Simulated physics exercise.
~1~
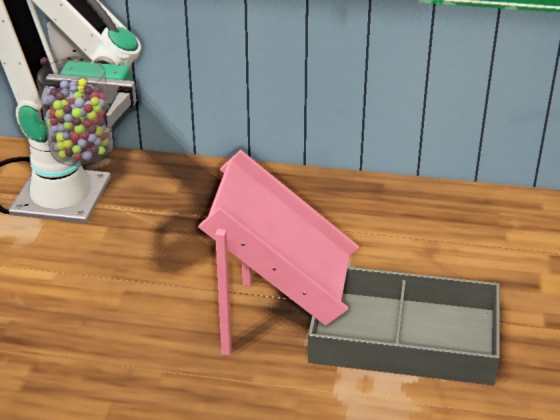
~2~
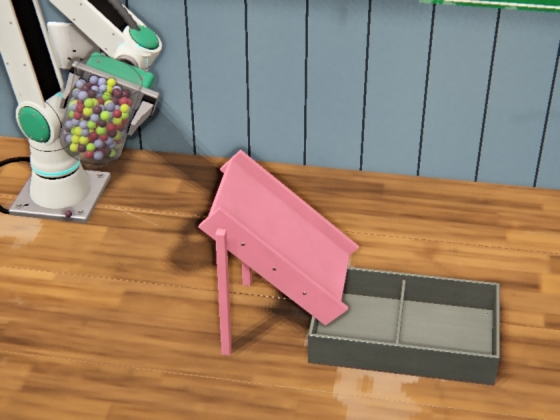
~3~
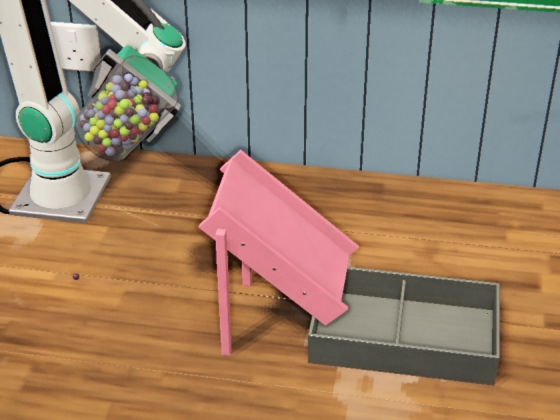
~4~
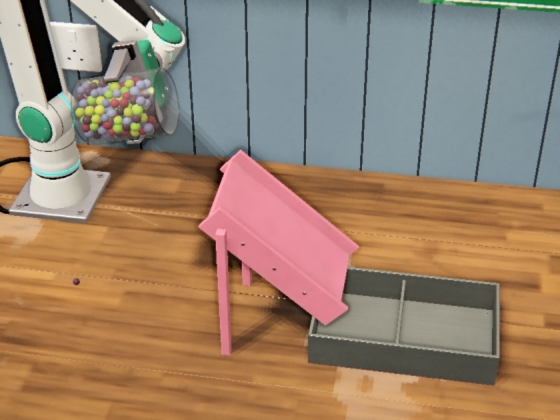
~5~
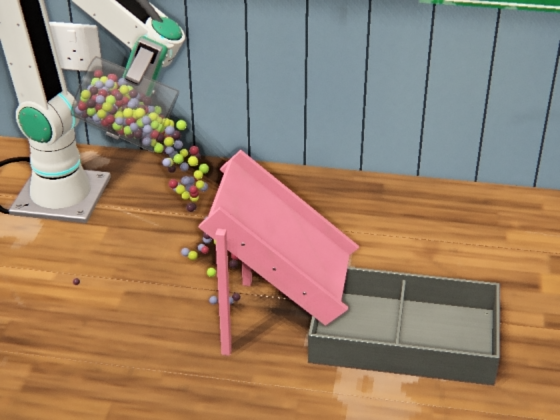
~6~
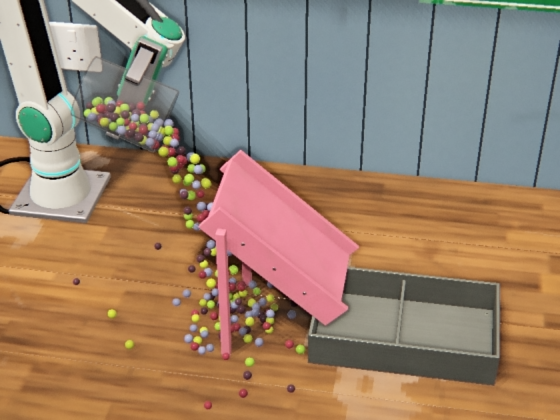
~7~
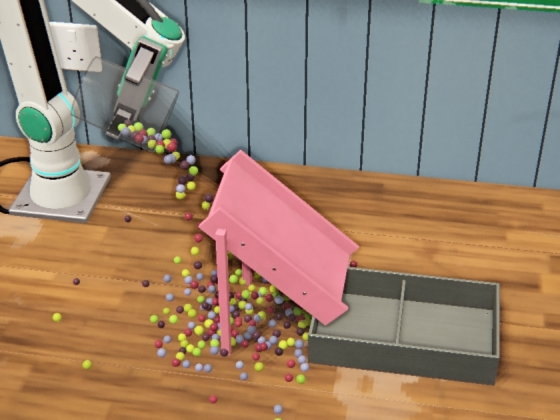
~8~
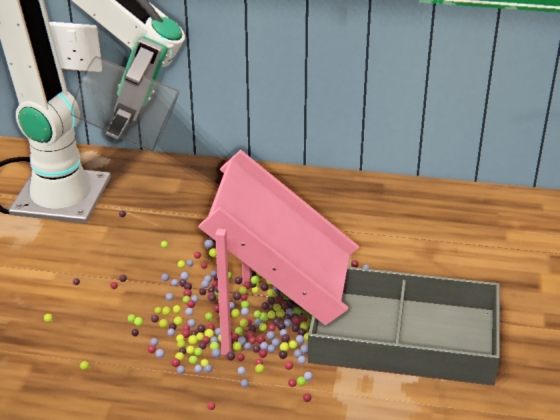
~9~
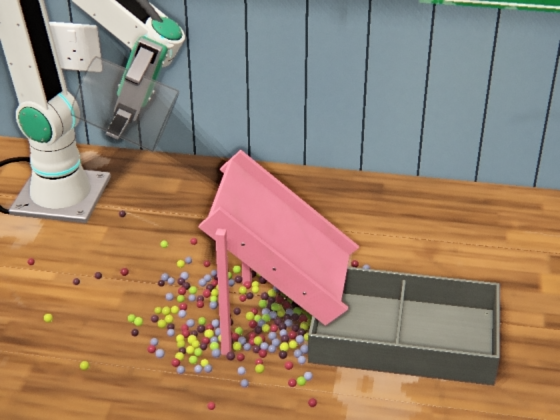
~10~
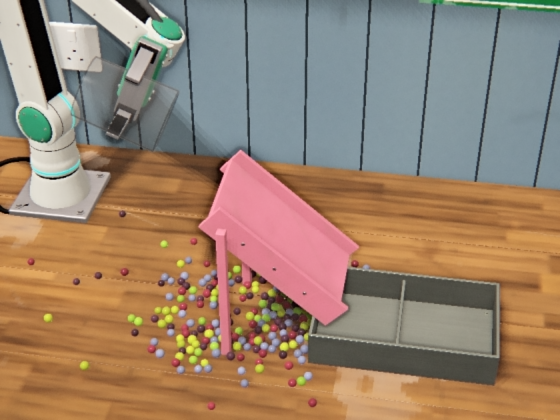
A white robot arm swung a clear beaker of colourful round sweets to the right and tipped it over, but they poured down short of the pink chute's top, scattering across the wooden surface around its legs and leaving the divided grey tray empty.
